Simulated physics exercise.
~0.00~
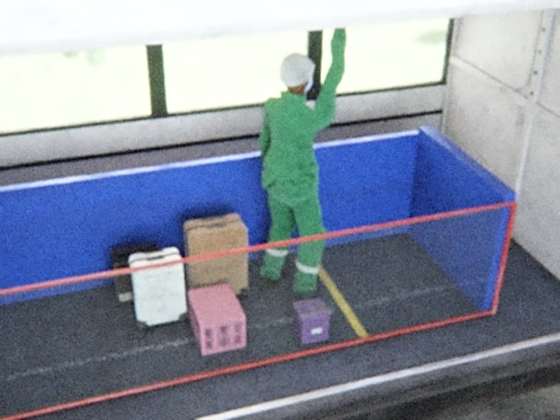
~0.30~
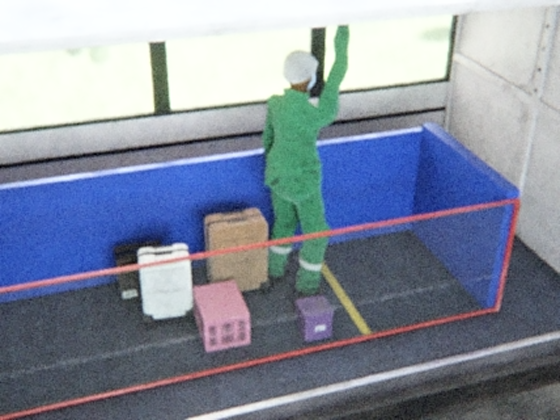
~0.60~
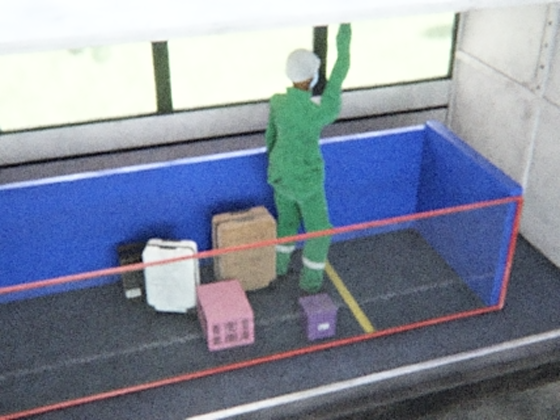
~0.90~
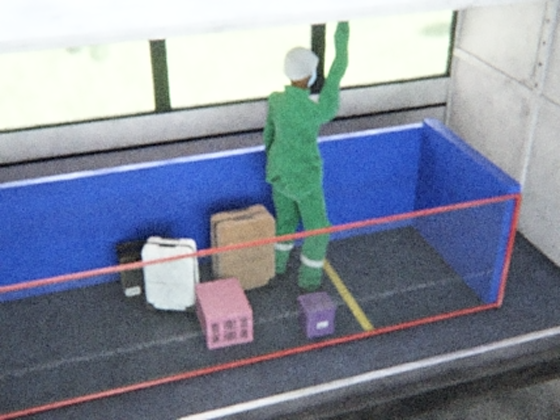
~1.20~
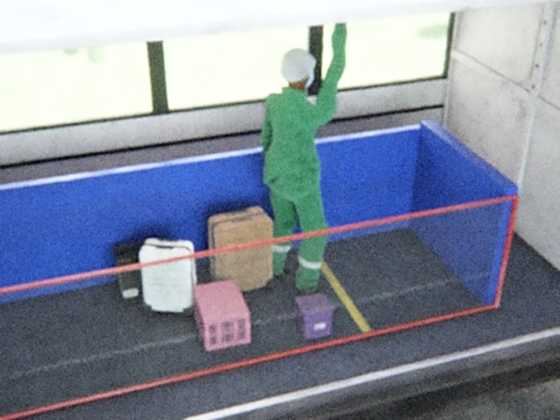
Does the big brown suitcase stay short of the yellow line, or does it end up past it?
The big brown suitcase stays short of the yellow line. It shifts a little to the right and comes to rest upright near the passenger's legs.
